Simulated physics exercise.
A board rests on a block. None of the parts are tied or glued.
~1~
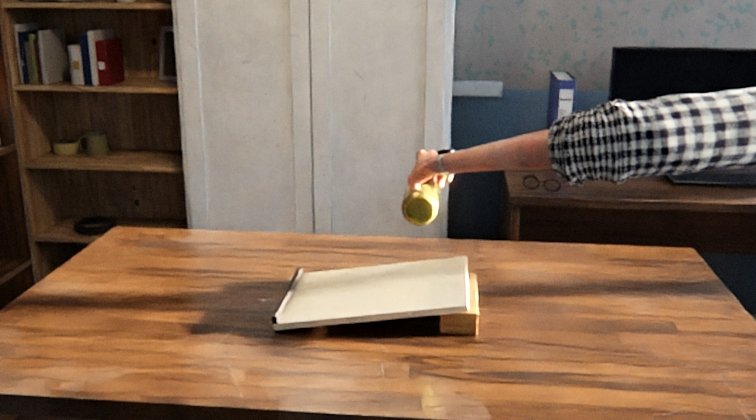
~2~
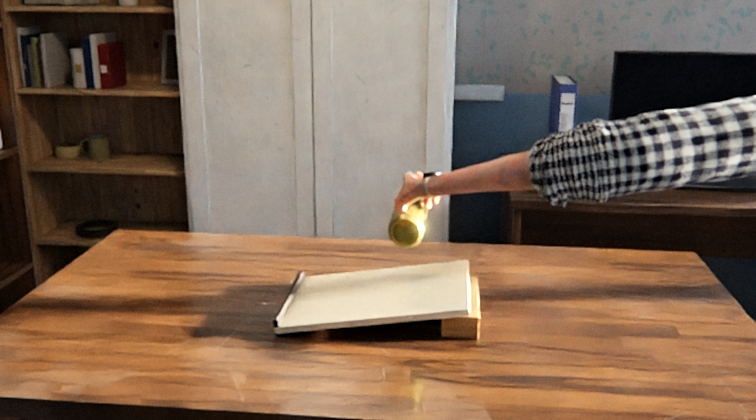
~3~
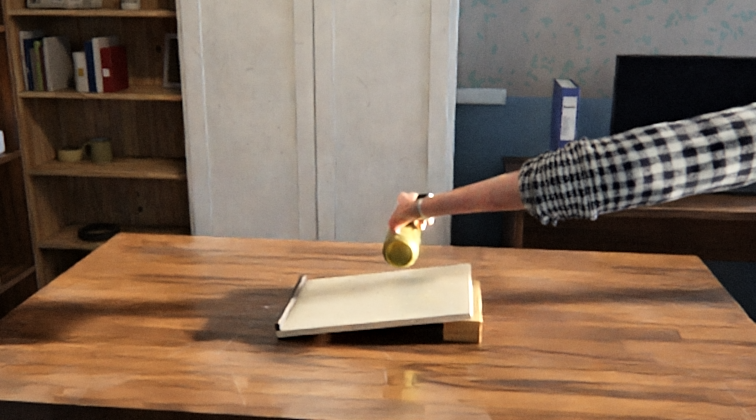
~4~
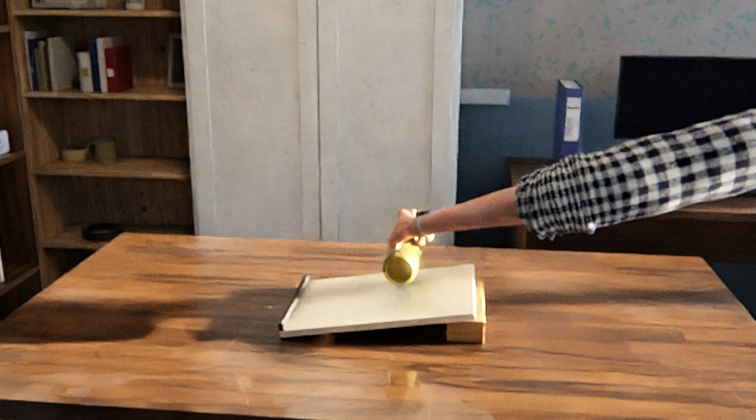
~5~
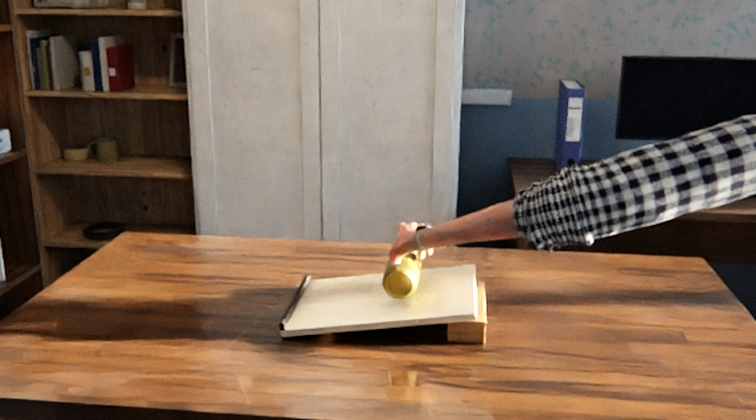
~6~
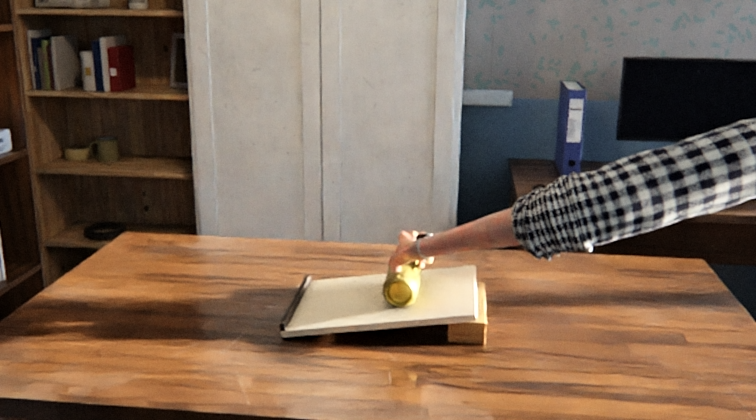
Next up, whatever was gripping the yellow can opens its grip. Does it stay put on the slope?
It is moving toward the lower end.
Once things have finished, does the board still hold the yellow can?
At the end, the yellow can remains up there.
Then, 0.60 s later than the last frame, yellow can moved about its own width near (350, 283).
Then, 0.80 s later than the last frame, yellow can moved well along near (307, 284).
When it is over, moved from the start, yellow can. End places, in pixels of the last picture, yellow can near (310, 287). The yellow can runs down the board.
